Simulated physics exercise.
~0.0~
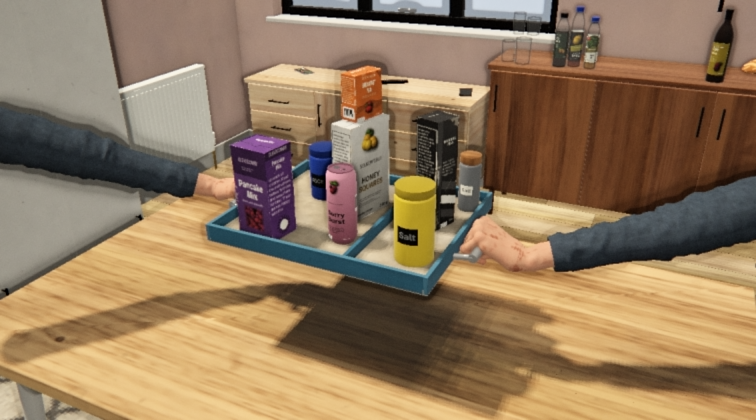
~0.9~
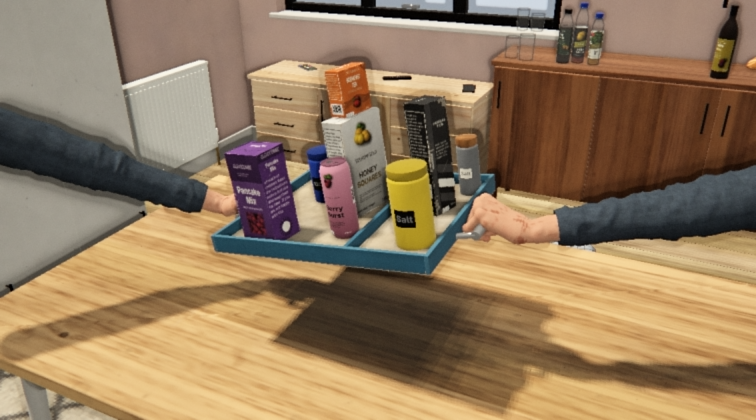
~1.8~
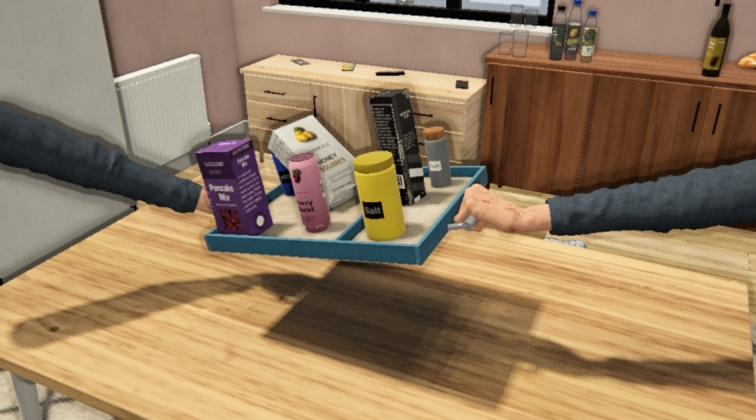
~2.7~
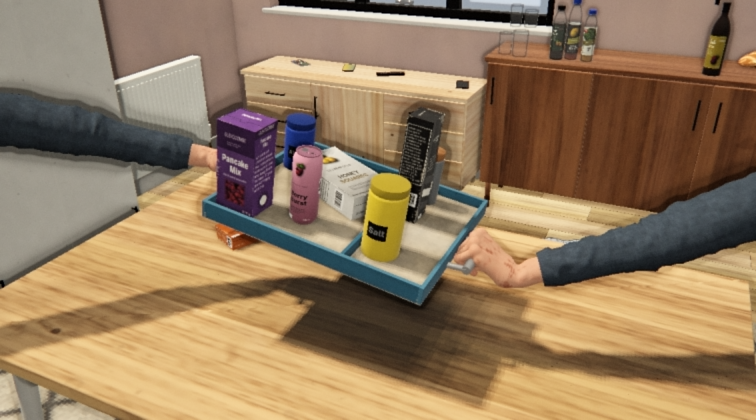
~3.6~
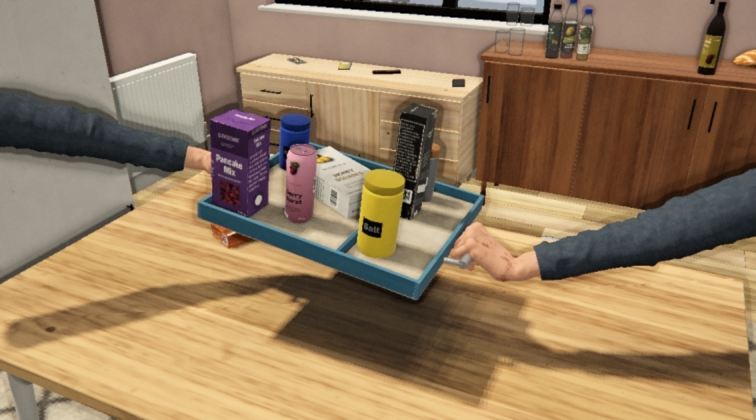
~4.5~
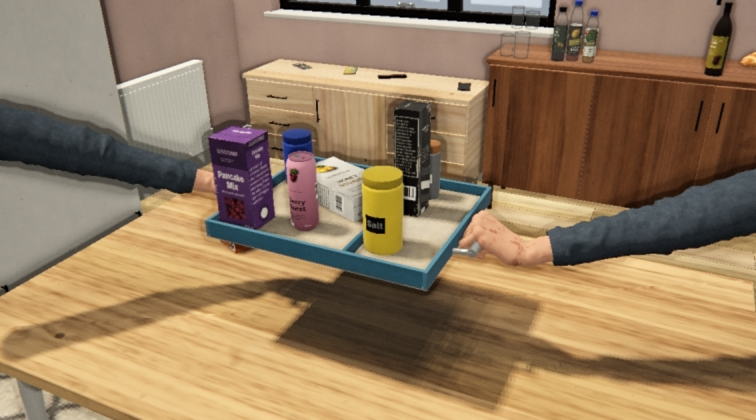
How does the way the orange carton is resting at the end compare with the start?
At the start the orange carton stands upright on top of the white packet, but at the end it lies on its side off the tray, mostly hidden by the tray's left part.
